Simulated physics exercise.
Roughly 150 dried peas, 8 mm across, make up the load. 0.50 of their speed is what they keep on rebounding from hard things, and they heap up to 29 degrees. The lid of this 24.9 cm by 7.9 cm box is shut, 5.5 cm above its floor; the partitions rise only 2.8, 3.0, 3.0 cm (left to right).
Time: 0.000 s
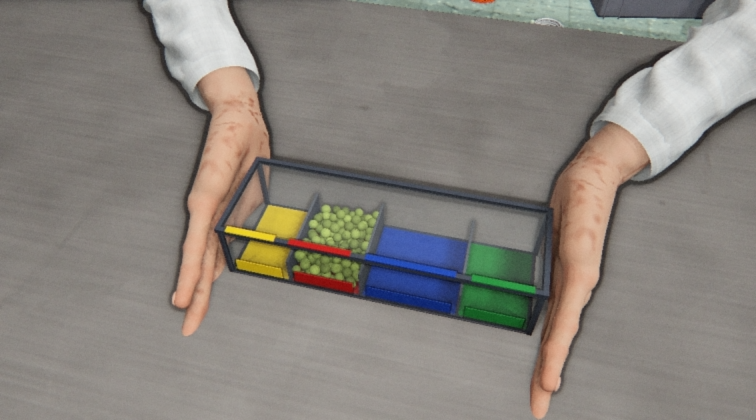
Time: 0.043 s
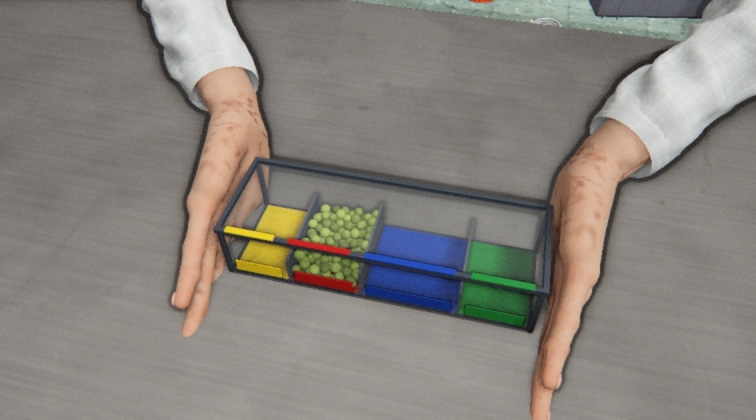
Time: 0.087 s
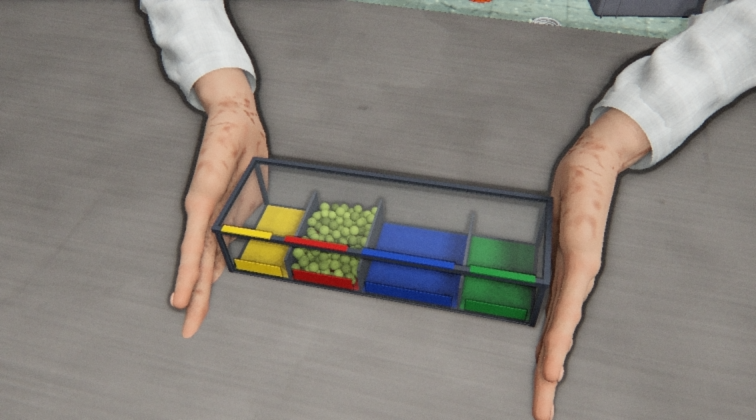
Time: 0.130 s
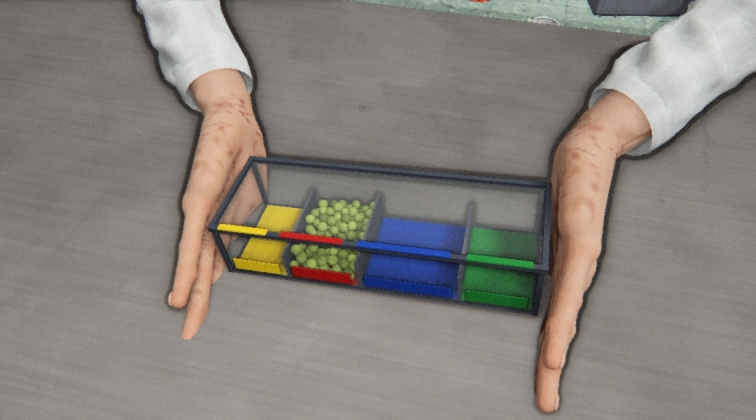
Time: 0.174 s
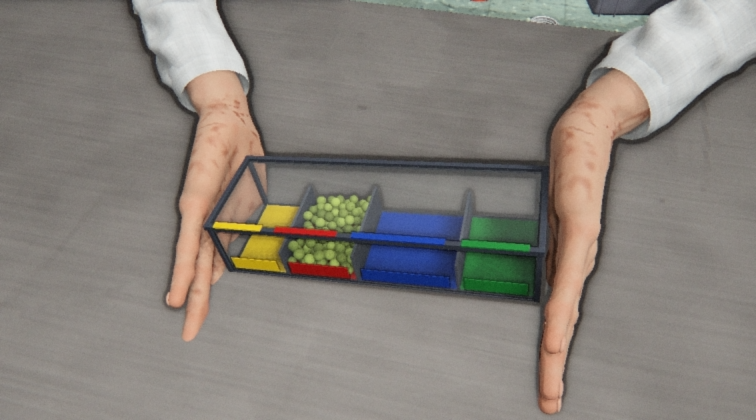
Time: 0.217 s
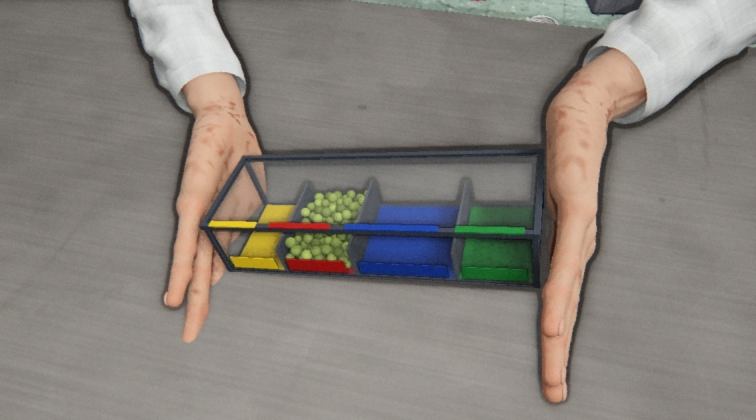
A clear lidded box with yellow, red, blue and green compartments tilts slightly between two open hands, its right end rising toward the viewer's upper right, while the green peas stay heaped in the red compartment.
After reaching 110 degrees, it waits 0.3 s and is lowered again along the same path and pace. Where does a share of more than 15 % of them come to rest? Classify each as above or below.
Classification: Red compartment below, blue compartment below, green compartment below, yellow compartment above.
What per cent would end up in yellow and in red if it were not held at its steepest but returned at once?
Yellow 100; red 0.
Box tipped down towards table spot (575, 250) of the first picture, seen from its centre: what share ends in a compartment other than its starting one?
Something like 100 per cent of the pieces.
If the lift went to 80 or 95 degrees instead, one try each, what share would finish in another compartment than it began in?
First try: Around 40 %; second try: Around 85 %.
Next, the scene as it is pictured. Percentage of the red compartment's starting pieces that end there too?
It works out to near 0 percent.
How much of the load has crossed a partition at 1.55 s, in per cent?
Estimate: Some 95 %.
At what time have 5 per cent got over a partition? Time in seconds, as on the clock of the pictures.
That happens at about 0.95 s on the clock.
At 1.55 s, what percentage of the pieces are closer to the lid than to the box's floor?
Share: Approx. 80 %.
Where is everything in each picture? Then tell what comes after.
Box tilt 0 degrees, front corners at (221, 228) and (543, 292); red 100 %, in the first picture.
Box tilt 1 degrees, front corners at (220, 228) and (543, 290), in the second picture.
Box tilt 3 degrees, front corners at (218, 228) and (543, 281), in the third picture.
Box tilt 6 degrees, front corners at (214, 227) and (542, 267), lowest corner left back, in the fourth picture.
Box tilt 9 degrees, front corners at (210, 225) and (539, 250), lowest corner left back, in the fifth picture.
Box tilt 13 degrees, front corners at (206, 225) and (534, 232), lowest corner left back; red 100 %. Its pace works out near 85 degrees a second, in the sixth picture.
After 1.55 s, tilt 110 degrees; red 5 %, yellow 95 %.
After 2.44 s, tilt 57 degrees; yellow 100 %.
After 3.33 s, tilt 0 degrees; yellow 100 %.
By 3.7 s all is still; red 0 %, blue 0 %, green 0 %, yellow 100 %.
